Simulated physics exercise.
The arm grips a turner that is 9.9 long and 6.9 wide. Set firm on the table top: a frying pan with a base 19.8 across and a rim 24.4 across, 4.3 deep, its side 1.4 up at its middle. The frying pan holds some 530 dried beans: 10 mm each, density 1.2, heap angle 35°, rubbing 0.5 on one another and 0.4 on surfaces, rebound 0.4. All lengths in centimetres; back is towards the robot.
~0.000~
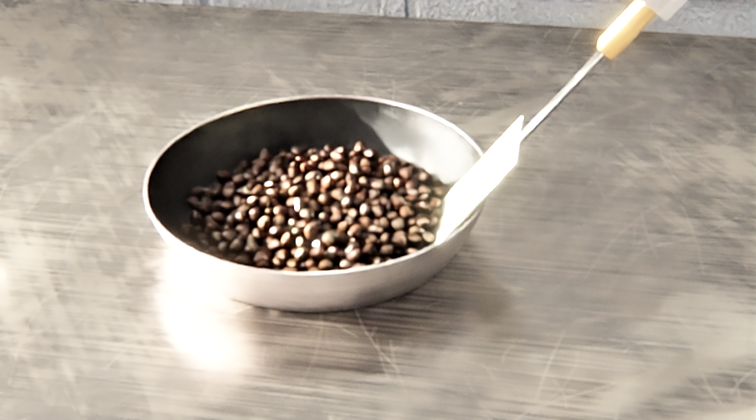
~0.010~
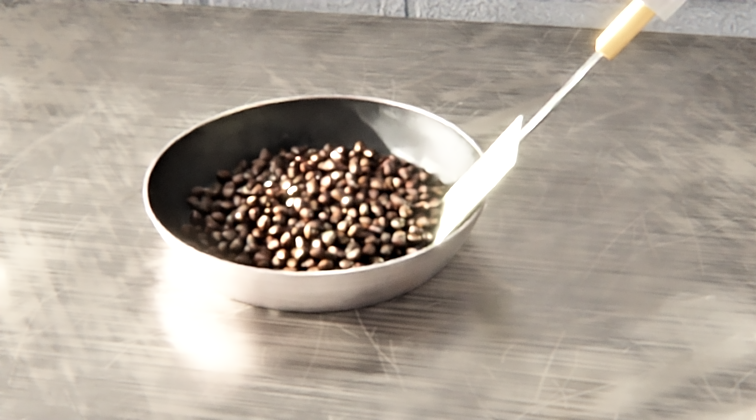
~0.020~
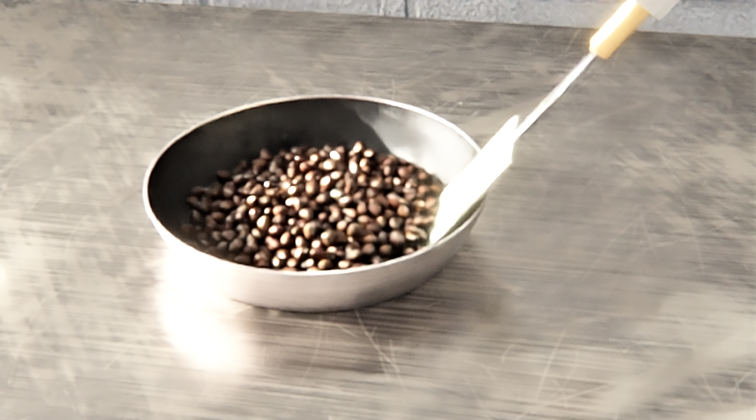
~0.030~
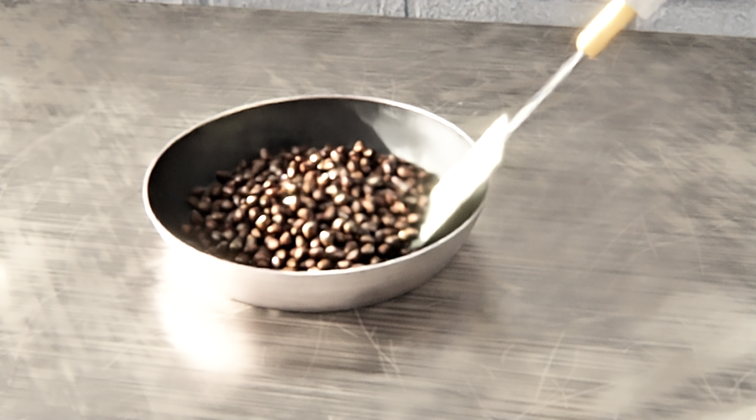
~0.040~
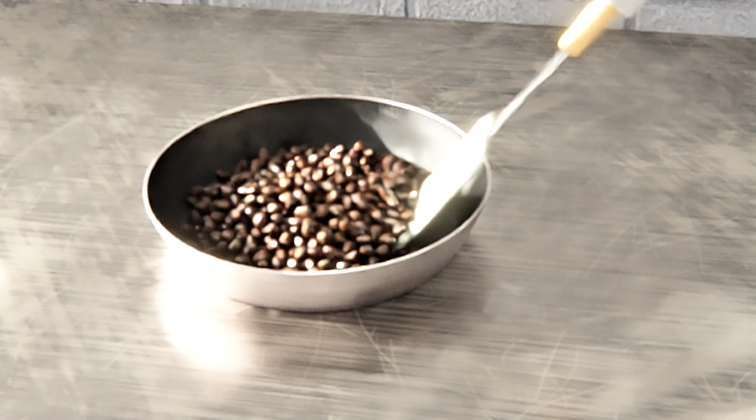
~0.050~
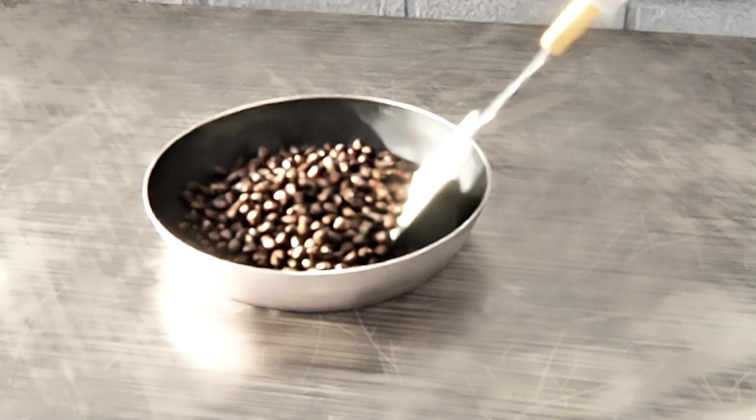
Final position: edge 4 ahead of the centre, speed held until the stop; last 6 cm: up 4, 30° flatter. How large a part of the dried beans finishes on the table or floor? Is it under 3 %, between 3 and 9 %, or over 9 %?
It is between 3 and 9 %.
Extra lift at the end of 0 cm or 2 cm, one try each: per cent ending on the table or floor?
0 and 0 per cent.
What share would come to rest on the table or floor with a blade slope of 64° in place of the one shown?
Somewhere around 5 per cent would end on the table or floor.
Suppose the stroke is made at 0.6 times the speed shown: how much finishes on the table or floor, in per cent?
I'd put it at about 0 per cent.
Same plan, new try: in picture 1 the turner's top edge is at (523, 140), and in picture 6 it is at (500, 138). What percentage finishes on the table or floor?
Off the vessel, on the table or floor: Some 0 percent.
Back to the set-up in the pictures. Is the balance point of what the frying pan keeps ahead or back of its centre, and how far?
About 3.5 centimetres ahead.
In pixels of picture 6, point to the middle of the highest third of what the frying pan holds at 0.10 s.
It is centred at about (292, 195).
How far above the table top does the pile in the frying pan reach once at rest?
It reaches around 4.5 cm.
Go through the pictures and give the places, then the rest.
Turner top edge at (521, 139), sloping 54°; upper third of the load around (326, 204), from x 185 to 445, top at y 150; 527 in the frying pan, in the first frame.
Turner top edge at (520, 139), sloping 54°; upper third of the load around (326, 204), from x 185 to 445, top at y 150, in the second frame.
Turner top edge at (515, 138), sloping 54°; upper third of the load around (326, 204), from x 185 to 445, top at y 150, in the third frame.
Turner top edge at (503, 137), sloping 54°; upper third of the load around (330, 203), from x 185 to 445, top at y 150, in the fourth frame.
Turner top edge at (488, 136), sloping 54°; upper third of the load around (327, 199), from x 185 to 445, top at y 150, in the fifth frame.
Turner top edge at (471, 135), sloping 54°; upper third of the load around (327, 198), from x 185 to 445, top at y 145; 527 in the frying pan, in the sixth frame.
After 0.07 s, sloping 53°, highest piece 5 above the table; 527 in the frying pan.
After 0.10 s, sloping 42°, highest piece 6 above the table; 527 in the frying pan.
After 0.31 s, sloping 24°, highest piece 5 above the table; 495 in the frying pan, 29 on the table or floor, 3 on the blade or in flight.
After 1.36 s, sloping 24°, highest piece 4 above the table; 495 in the frying pan, 32 on the table or floor.
At rest, 495 in the frying pan, 32 on the table or floor. That is 6 % on the table or floor.
